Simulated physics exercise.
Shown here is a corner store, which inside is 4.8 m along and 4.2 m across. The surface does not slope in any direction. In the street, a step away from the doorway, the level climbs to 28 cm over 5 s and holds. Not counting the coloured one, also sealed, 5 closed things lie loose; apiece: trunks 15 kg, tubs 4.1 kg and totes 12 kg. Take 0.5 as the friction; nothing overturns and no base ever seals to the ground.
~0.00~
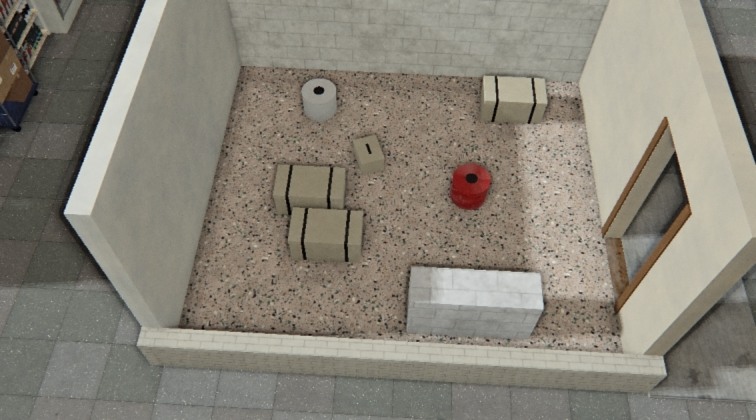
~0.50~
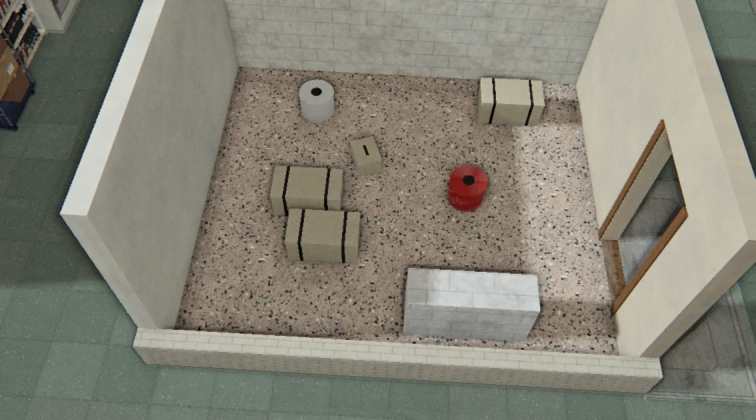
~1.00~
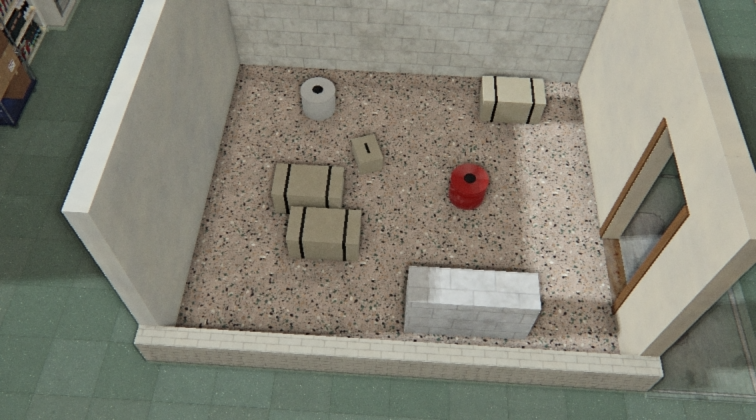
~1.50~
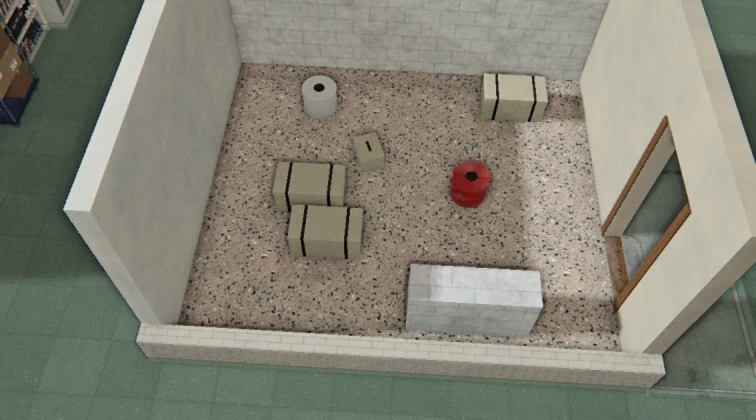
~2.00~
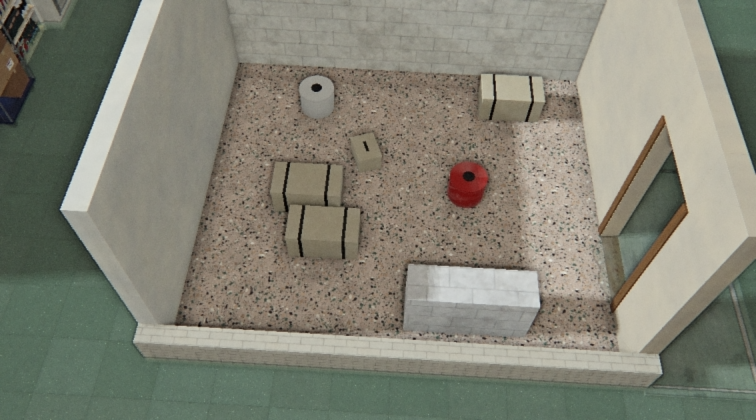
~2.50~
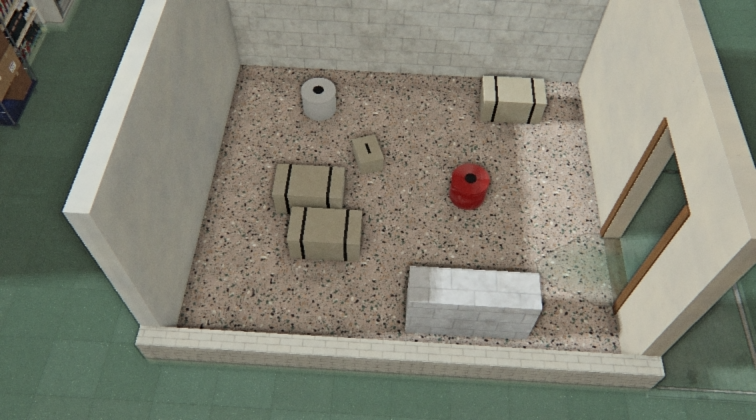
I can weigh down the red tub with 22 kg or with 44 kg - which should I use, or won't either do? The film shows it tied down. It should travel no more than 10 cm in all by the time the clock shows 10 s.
Go with the lighter one.
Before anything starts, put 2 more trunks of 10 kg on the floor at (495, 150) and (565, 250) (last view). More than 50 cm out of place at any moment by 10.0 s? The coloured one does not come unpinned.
In that order: Short of it, past it.
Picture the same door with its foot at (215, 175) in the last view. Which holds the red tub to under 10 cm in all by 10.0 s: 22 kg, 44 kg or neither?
So the light mass does it.
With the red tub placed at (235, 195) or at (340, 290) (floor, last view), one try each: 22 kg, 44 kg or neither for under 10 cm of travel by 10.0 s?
In order: Only the heavier one succeeds; even the lighter mass works.
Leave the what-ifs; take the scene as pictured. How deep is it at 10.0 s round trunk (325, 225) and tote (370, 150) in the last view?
Some 14 cm at the first, some 3 cm at the second.
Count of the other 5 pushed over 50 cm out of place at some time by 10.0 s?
That makes 2.
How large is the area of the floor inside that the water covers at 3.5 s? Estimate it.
Close to 3.0 m2, I'd say.
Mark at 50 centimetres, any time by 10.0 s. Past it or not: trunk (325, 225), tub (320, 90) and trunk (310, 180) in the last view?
Beyond, below, beyond.
After 3.5 s the red tub would be 0 cm from its start with 22 kg and 0 cm from its start with 44 kg; 0 cm of water round it then.
After 4.5 s the red tub would be 0 cm from its start with 22 kg and 0 cm from its start with 44 kg; 4 cm of water round it then.
After 7.0 s the red tub would be 0 cm from its start with 22 kg and 0 cm from its start with 44 kg; 5 cm of water round it then.
After 10.0 s the red tub would be 0 cm from its start with 22 kg and 0 cm from its start with 44 kg; 6 cm of water round it then.
